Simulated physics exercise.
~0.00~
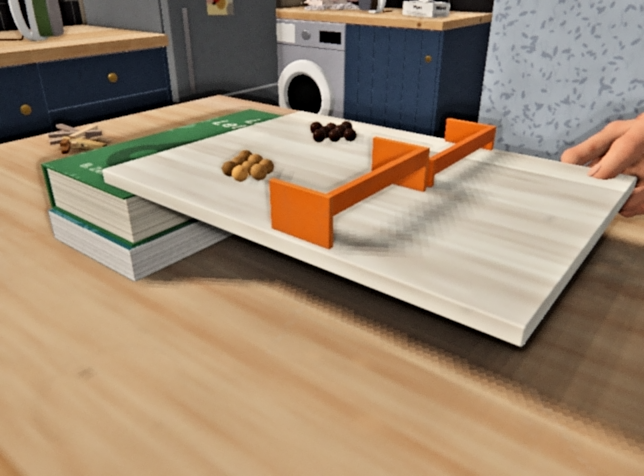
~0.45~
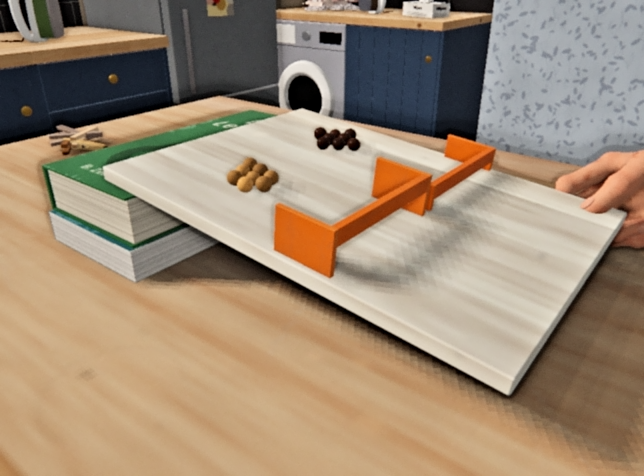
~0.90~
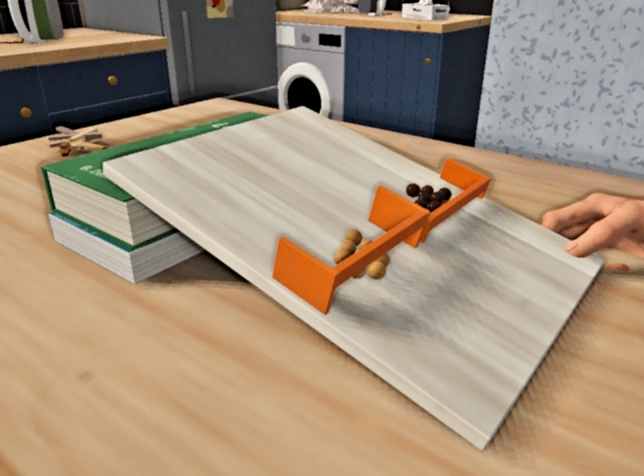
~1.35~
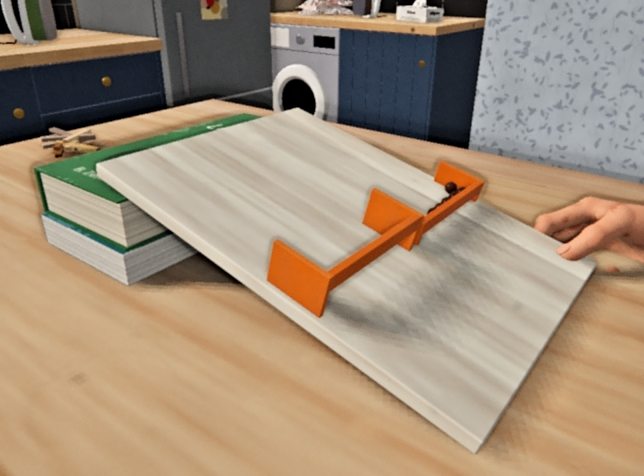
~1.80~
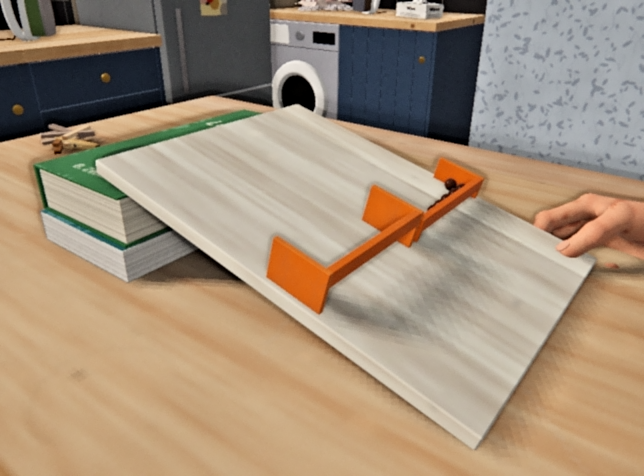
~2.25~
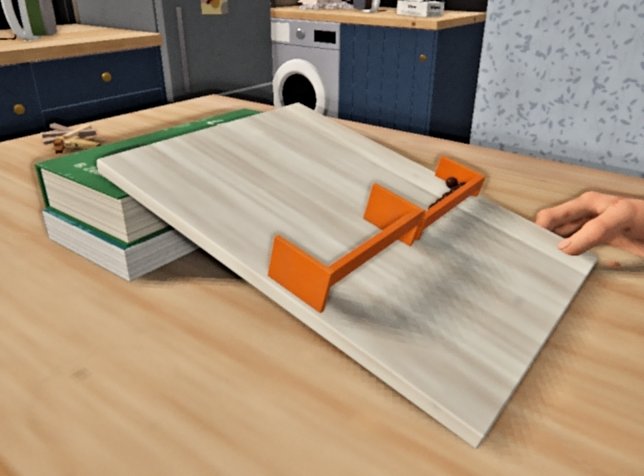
Tilting board propped on books sends two clusters of small balls rolling; tan ones pass an orange gate, dark ones stay behind another.
